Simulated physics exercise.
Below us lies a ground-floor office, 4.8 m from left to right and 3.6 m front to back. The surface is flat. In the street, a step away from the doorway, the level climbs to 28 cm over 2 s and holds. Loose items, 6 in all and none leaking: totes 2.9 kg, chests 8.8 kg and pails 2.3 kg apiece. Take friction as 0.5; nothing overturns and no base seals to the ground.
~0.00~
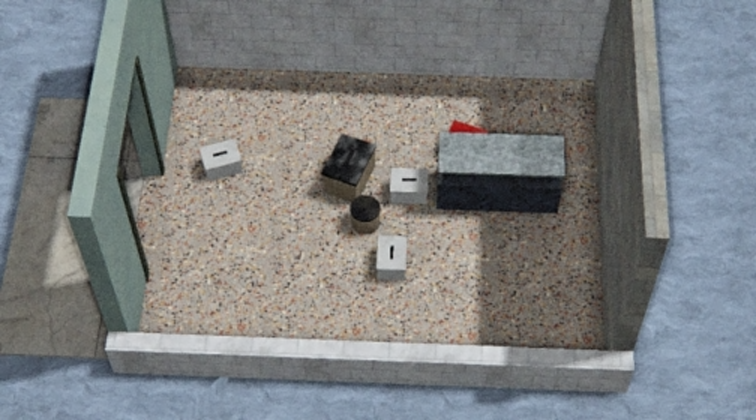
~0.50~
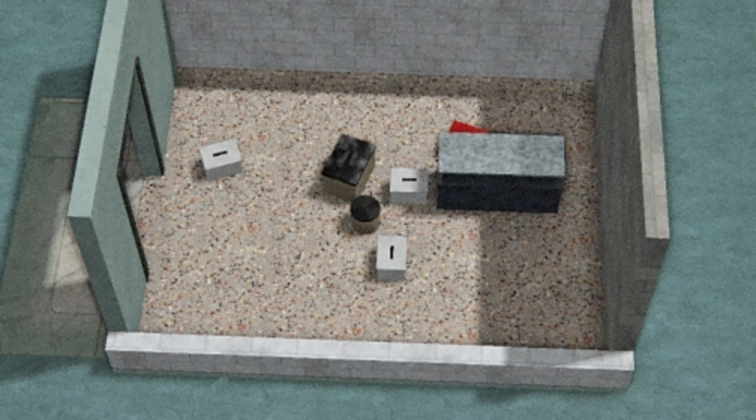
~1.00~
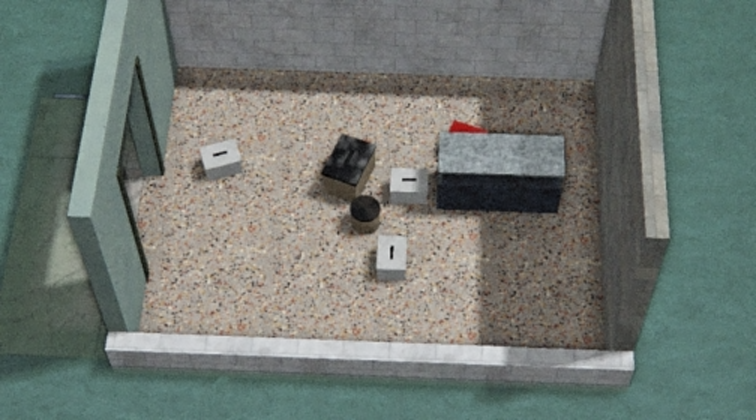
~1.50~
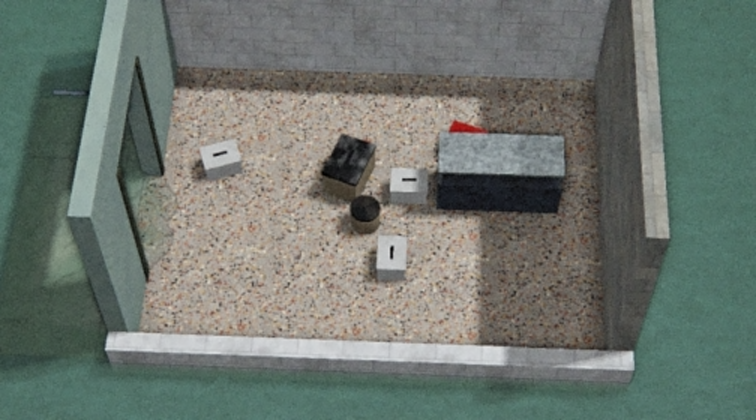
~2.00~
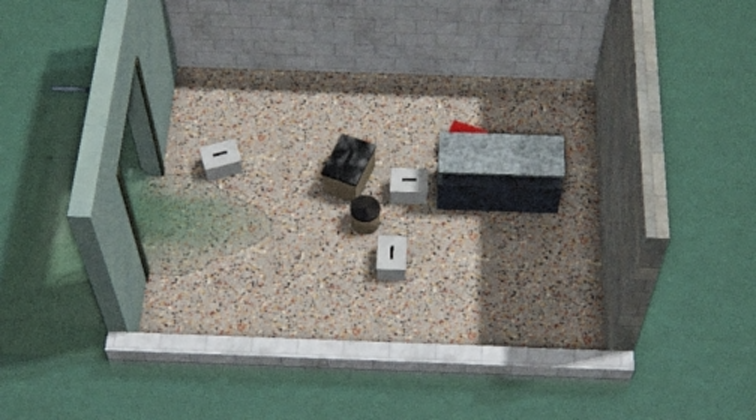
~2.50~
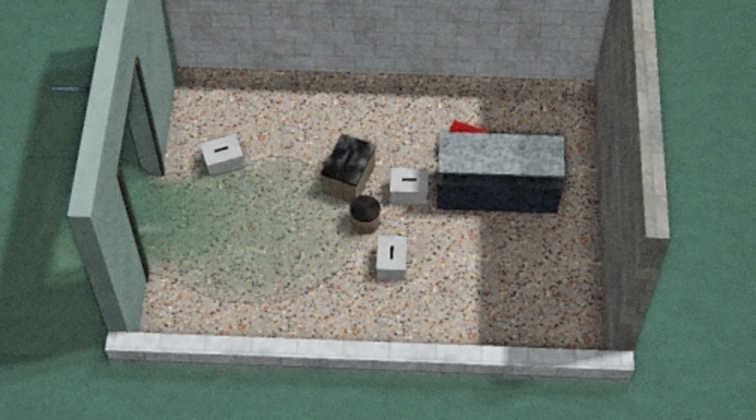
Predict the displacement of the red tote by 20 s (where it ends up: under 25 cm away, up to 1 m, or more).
The red tote gets carried off.
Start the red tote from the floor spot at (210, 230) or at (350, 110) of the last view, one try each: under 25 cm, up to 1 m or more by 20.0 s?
In turn: It travels far; it is nudged along.
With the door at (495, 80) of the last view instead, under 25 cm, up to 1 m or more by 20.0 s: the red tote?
Then the red tote travels far.
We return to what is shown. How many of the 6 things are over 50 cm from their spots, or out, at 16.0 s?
I count 5.
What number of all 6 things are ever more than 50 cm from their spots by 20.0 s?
6 of them.
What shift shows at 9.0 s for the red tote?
About 80 cm.
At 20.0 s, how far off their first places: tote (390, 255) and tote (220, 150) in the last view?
In turn: 120 cm, 50 cm.
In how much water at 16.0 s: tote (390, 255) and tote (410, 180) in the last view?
Roughly 26 and 19 cm.
After 4.0 s the red tote is near (483, 129), 0.2 m from its start, aground; 2 afloat.
After 9.0 s the red tote is near (404, 99), 0.8 m from its start, afloat; 6 afloat.
After 16.0 s the red tote is near (370, 130), 1.1 m from its start, afloat; 6 afloat.
After 20.0 s the red tote is near (256, 162), 2.3 m from its start, afloat; 6 afloat.
